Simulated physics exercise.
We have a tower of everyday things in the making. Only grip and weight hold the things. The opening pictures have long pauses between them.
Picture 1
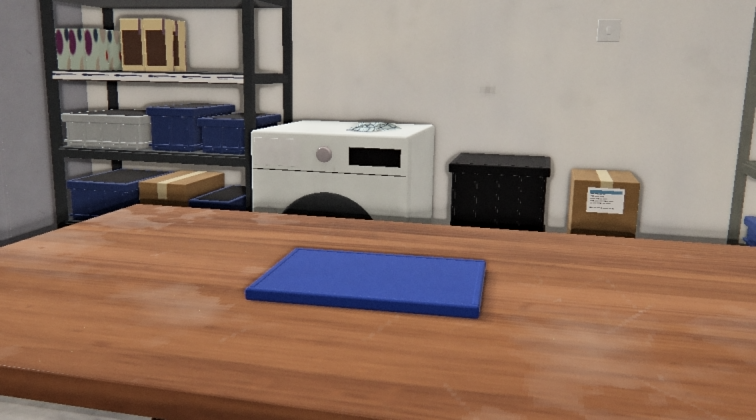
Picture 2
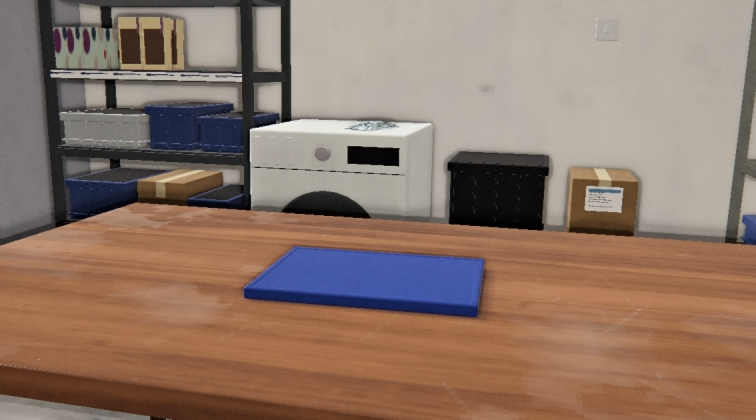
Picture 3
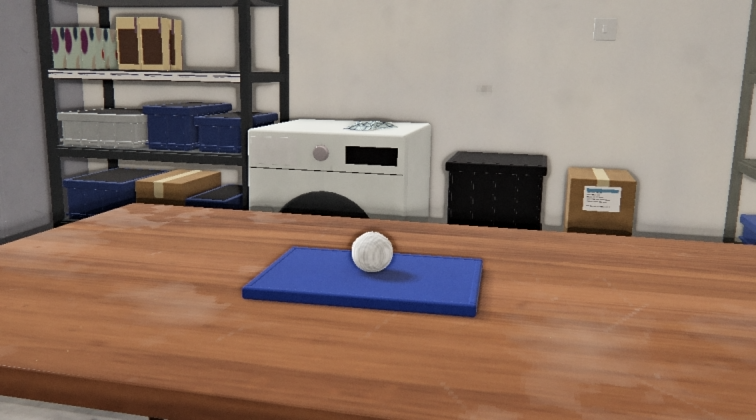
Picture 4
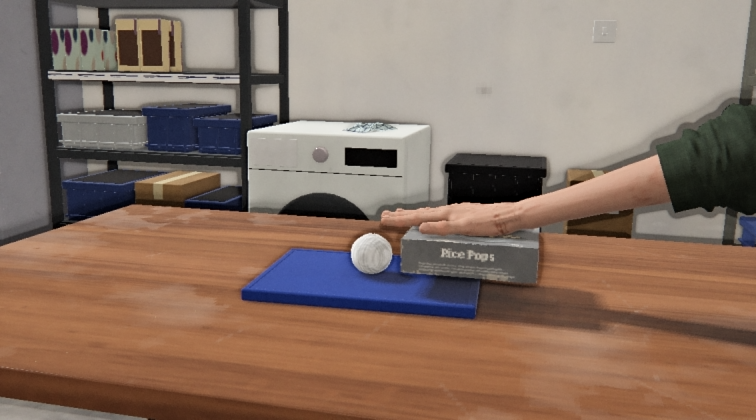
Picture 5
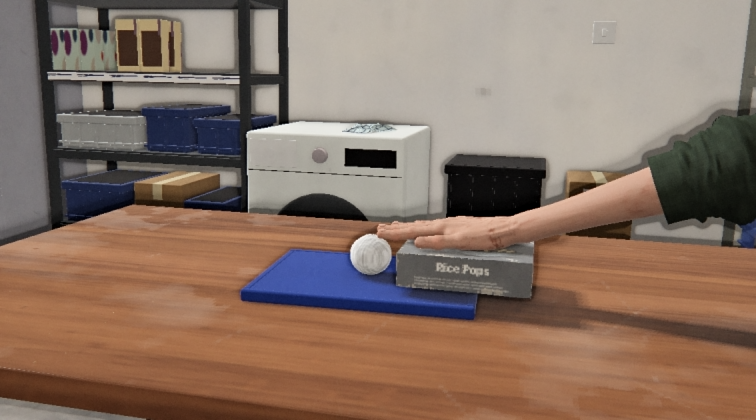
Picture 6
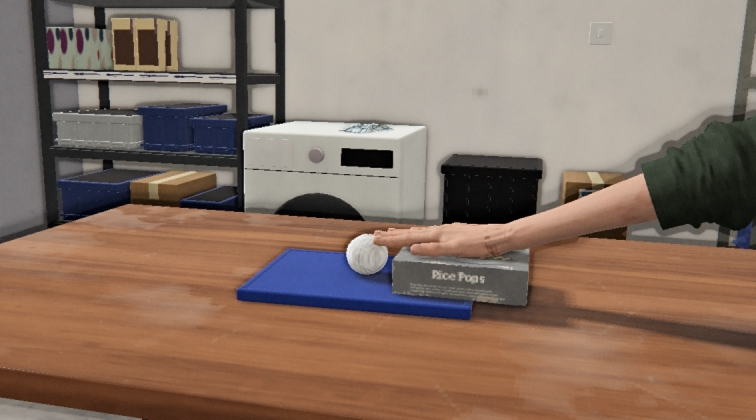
White ball appearing on a blue tray on a wooden table, then a hand lowering a grey packet beside it and holding on.
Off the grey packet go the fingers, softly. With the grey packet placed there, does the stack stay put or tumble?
My guess is the pile will stay put.
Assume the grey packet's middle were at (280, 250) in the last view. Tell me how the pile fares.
After that, the pile stays intact.
Then, 0.70 s after the last picture, nothing has stirred.
Then, 1.60 s after the last picture, grey packet resting near (465, 266).
At rest, all 3 in place. Seen from the same camera at the end, grey packet near (465, 266). The pile keeps its balance.
